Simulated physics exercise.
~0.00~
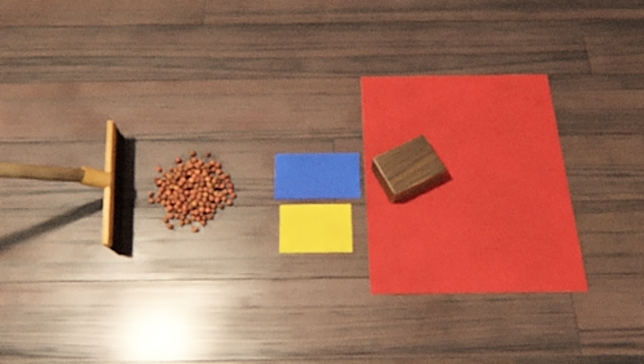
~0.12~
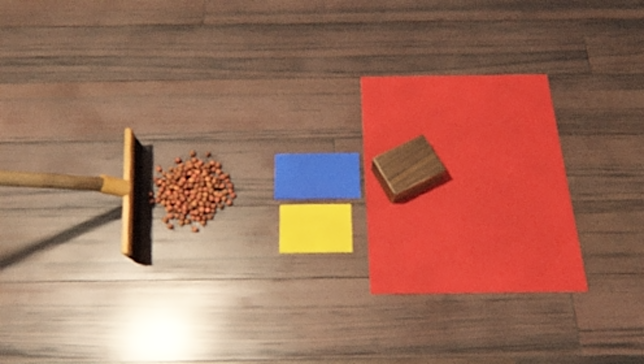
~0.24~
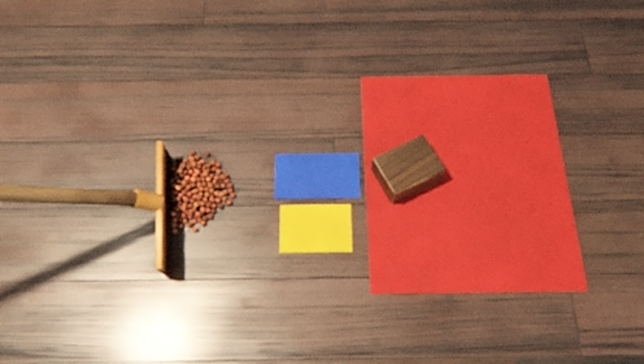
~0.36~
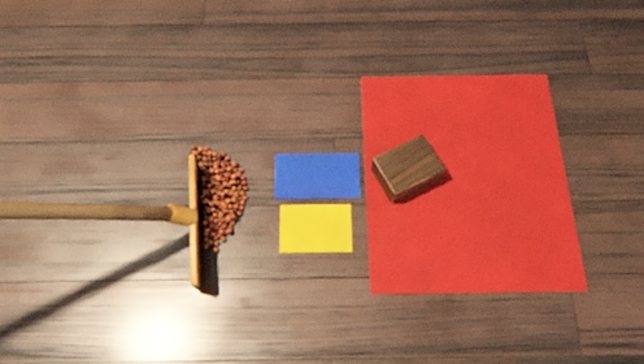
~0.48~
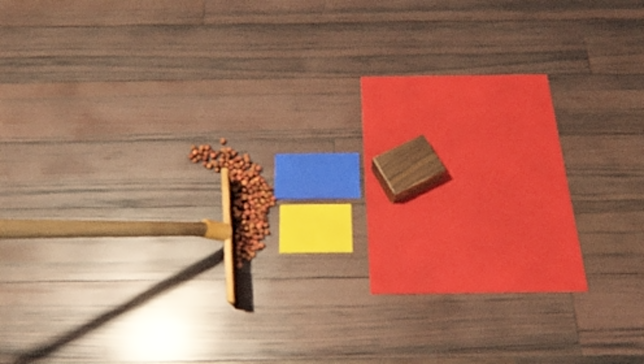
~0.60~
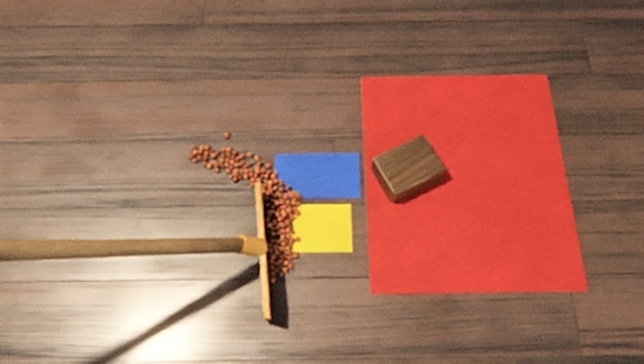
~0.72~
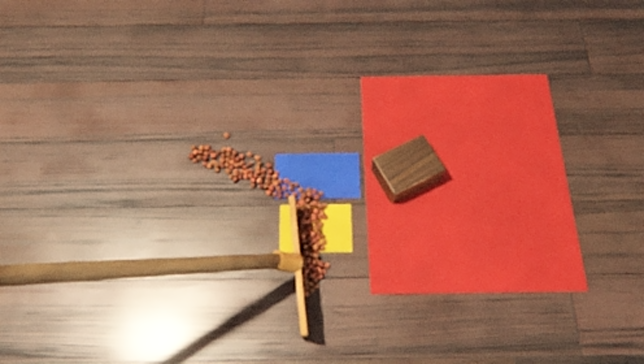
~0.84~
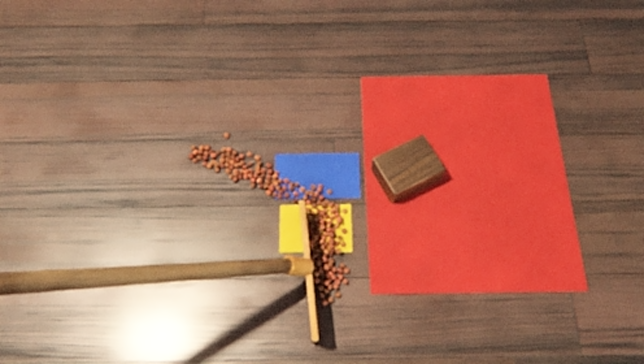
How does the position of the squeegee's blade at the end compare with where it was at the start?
At the start the blade stood on bare floor to the left of the pile of pellets. By the end it was farther right and lower down, across the yellow sheet and reaching past its bottom edge.
